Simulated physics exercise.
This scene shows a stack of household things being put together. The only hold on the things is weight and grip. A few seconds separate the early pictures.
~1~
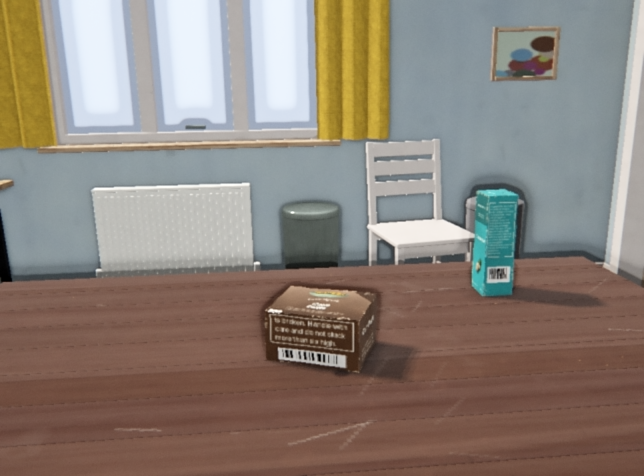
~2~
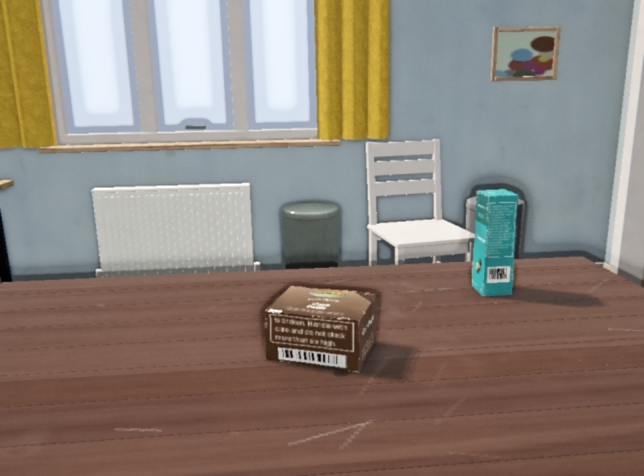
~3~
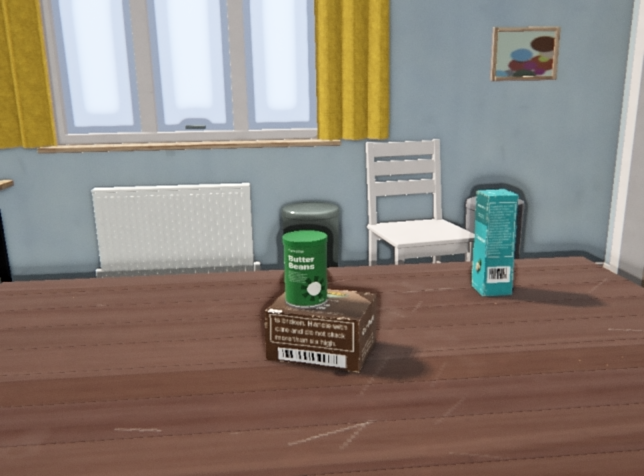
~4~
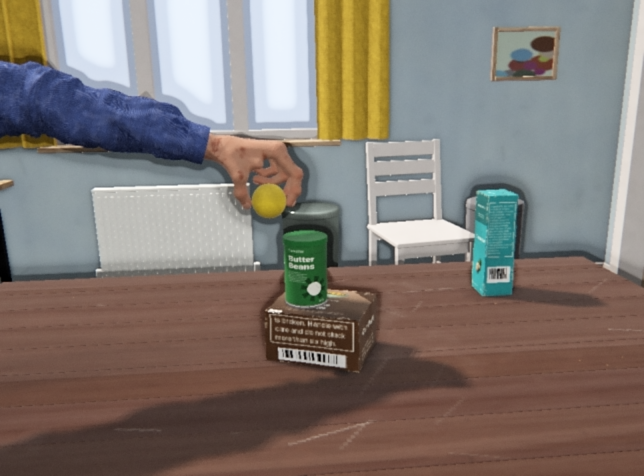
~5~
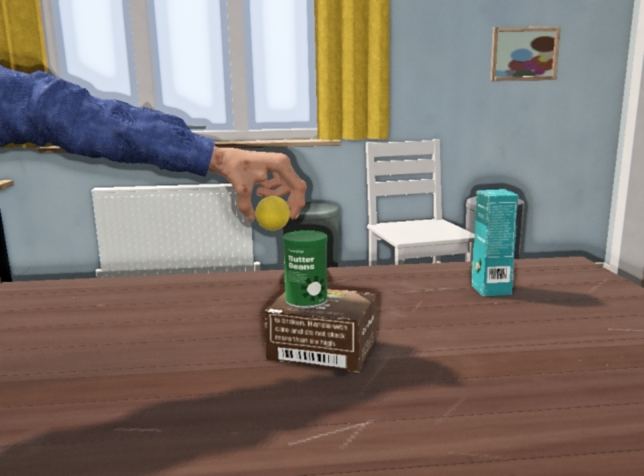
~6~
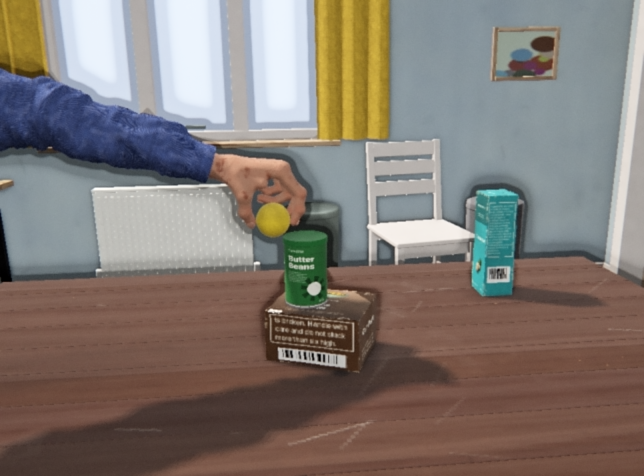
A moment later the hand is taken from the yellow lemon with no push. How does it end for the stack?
It ends with the stack collapsed.
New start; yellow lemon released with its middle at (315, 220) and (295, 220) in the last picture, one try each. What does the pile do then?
In the first case the pile remains standing, while in the second it remains standing.
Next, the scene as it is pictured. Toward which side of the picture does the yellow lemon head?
Its movement is toward the left.
Then, 0.30 s after the last picture, yellow lemon now fallen.
Then, 0.40 s after the last picture, things are still on the move.
Then, 0.80 s after the last picture, nothing new.
At rest, fallen, yellow lemon; the other 3 in place. Seen from the same camera at the end, yellow lemon near (209, 336). The pile comes apart.
